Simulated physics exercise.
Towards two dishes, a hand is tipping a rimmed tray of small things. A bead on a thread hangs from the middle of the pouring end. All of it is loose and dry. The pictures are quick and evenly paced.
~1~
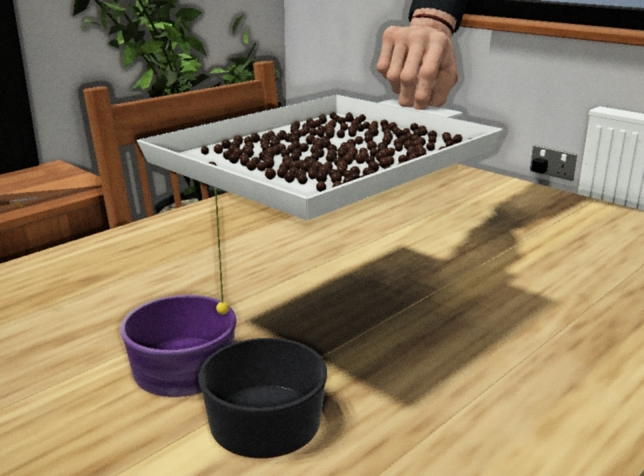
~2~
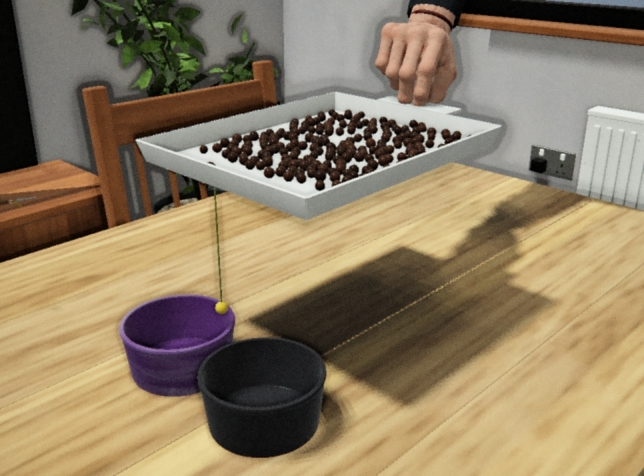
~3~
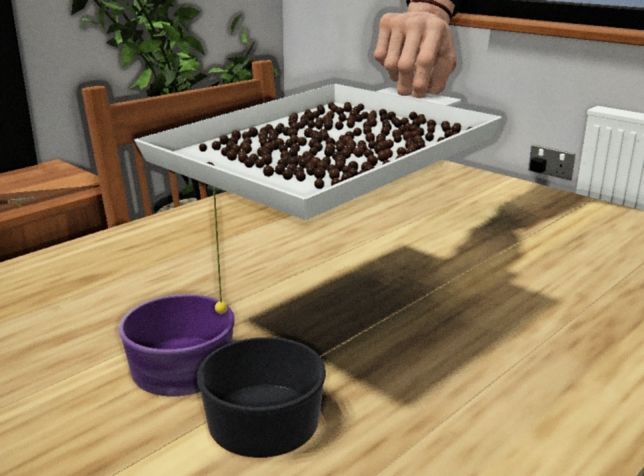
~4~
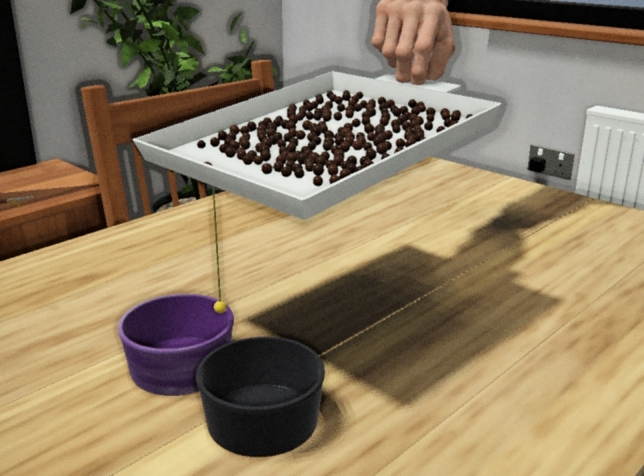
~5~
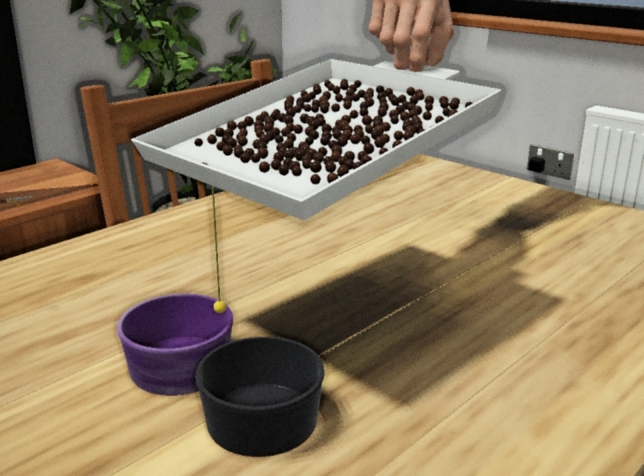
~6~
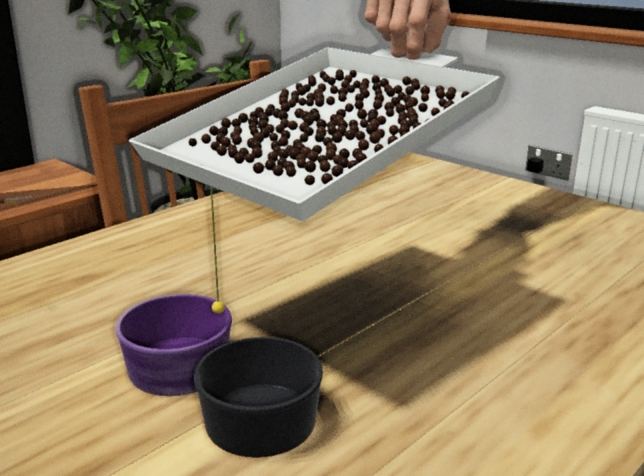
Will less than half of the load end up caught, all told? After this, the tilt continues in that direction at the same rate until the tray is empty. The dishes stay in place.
No. The dishes gather above half.
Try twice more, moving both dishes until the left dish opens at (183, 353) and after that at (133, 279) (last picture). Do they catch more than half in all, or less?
At place one in excess of half; at place two not up to half.
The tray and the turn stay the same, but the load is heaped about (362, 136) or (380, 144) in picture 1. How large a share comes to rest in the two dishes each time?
Try 1: 70 %; try 2: 70 %.
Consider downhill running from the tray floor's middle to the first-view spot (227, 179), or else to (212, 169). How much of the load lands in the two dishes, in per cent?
The share is 50 per cent in the first and 30 per cent in the second.
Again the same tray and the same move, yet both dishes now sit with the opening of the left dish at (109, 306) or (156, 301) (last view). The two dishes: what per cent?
The first position comes out at 60 per cent, the other at 40 per cent.
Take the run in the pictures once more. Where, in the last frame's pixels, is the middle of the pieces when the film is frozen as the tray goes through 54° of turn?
I'd mark the middle close to (234, 161).
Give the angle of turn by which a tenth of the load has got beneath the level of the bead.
Reading: Some 75°.
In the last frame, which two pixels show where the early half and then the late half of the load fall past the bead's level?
Around (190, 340) and then (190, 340).
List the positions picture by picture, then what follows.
In the first frame, corners of the pouring end near (146, 140) and (307, 194), level; middle of the load near (342, 151), chocolate balls; left dish near (134, 362); right dish near (217, 419); bead on its thread near (223, 308).
In the second frame, corners of the pouring end near (145, 140) and (306, 194), level; middle of the load near (341, 149).
In the third frame, corners of the pouring end near (144, 139) and (305, 194), tipped barely, level across its low end; middle of the load near (340, 144).
In the fourth frame, corners of the pouring end near (142, 139) and (303, 195), tipped a little, level across its low end; middle of the load near (339, 137).
In the fifth frame, corners of the pouring end near (141, 139) and (302, 196), tipped a little, level across its low end; middle of the load near (336, 130).
In the sixth frame, corners of the pouring end near (138, 139) and (299, 197), tipped a little, level across its low end; middle of the load near (331, 125), the bulk on the move; left dish near (130, 361); right dish near (212, 419).
Shortly afterwards, tray tipped steeply; all but a few on the tray; only a few in the left dish; only a few outside both; only a few in the air.
Next, tray tipped right over; a little on the tray; near a quarter in the right dish; near a quarter in the left dish; near a quarter outside both; near a quarter in the air.
Some moments later, tray tipped past a quarter turn; near a third in the right dish; near a third in the left dish; near a third outside both.
In the end, tray tipped past a quarter turn; near a third in the right dish; near a third in the left dish; near a third outside both.
